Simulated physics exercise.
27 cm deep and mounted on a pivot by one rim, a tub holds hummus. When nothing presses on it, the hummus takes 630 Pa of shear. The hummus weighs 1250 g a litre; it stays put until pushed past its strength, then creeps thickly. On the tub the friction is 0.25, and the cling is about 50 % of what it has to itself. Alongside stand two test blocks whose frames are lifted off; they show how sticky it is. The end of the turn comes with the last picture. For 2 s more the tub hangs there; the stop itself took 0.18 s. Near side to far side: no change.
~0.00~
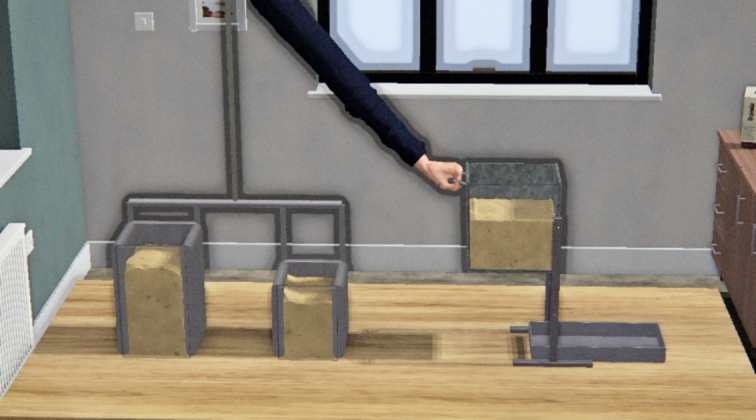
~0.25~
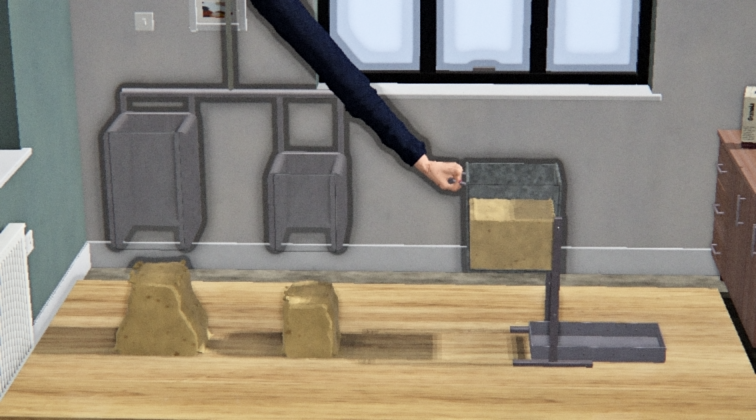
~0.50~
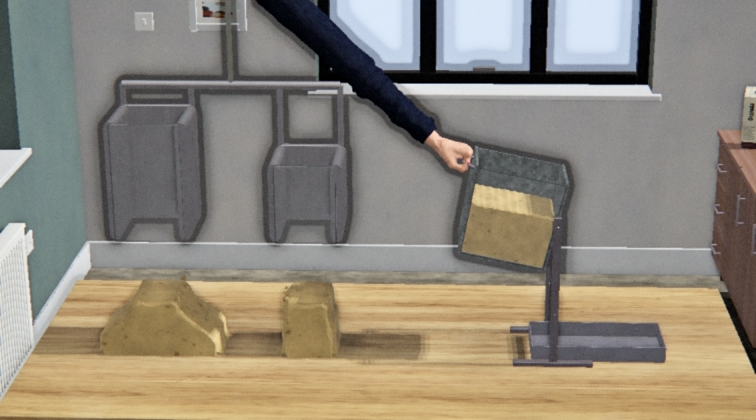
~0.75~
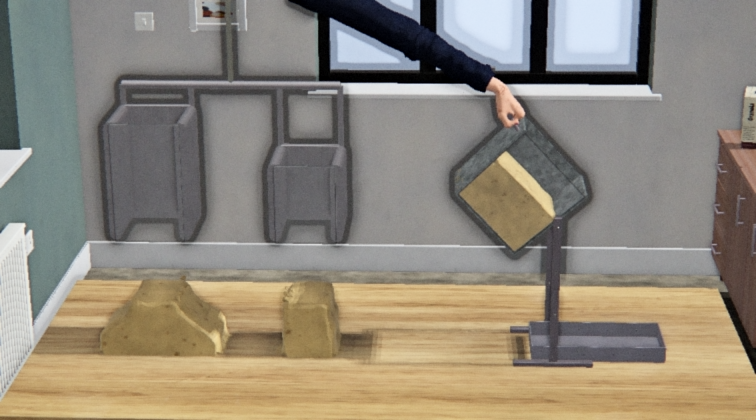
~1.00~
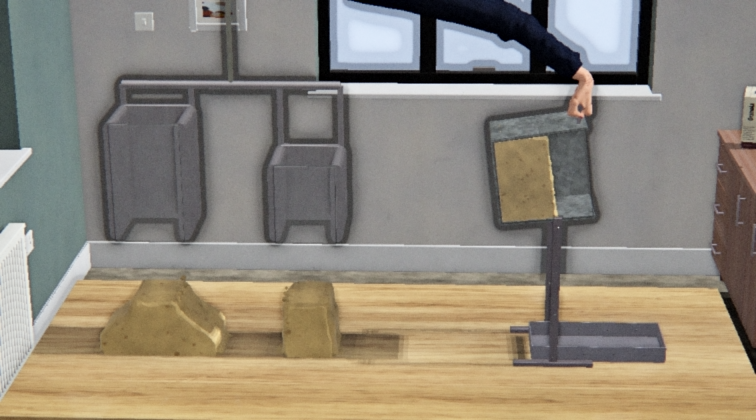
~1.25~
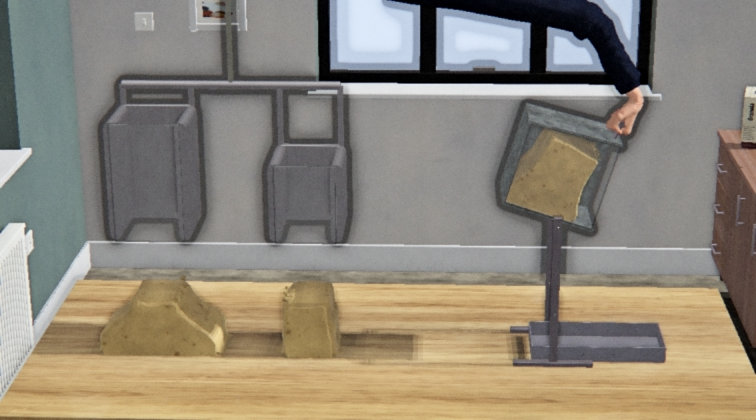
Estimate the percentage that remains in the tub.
Something like 0 % remains.
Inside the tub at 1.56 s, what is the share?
About 40 %.
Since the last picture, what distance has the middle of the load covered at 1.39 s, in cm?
9 cm.
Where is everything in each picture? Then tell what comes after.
Handle-side rim at (469, 183), tilt 0 degrees; crest of the hummus at (529, 220); block heights 30 cm, 19 cm (left to right), in the first picture.
Handle-side rim at (469, 183), tilt 0 degrees; crest of the hummus at (529, 220); block heights 24 cm, 19 cm (left to right), in the second picture.
Handle-side rim at (479, 167), tilt 12 degrees; crest of the hummus at (477, 204); block heights 19 cm, 19 cm (left to right), in the third picture.
Handle-side rim at (526, 133), tilt 47 degrees; crest of the hummus at (500, 162); block heights 19 cm, 19 cm (left to right), in the fourth picture.
Handle-side rim at (587, 131), tilt 83 degrees; crest of the hummus at (544, 139); block heights 19 cm, 19 cm (left to right), in the fifth picture.
Handle-side rim at (621, 148), tilt 106 degrees; crest of the hummus at (557, 139); block heights 19 cm, 19 cm (left to right), in the sixth picture.
After 1.39 s, the tub is at 106 degrees and holds 82 %.
After 1.56 s, the tub is at 106 degrees and holds 42 %.
After 1.73 s, the tub is at 106 degrees and holds 22 %.
After 1.90 s, the tub is at 106 degrees and holds 0 %.
After 3.25 s, the tub is at 106 degrees and holds 0 %.
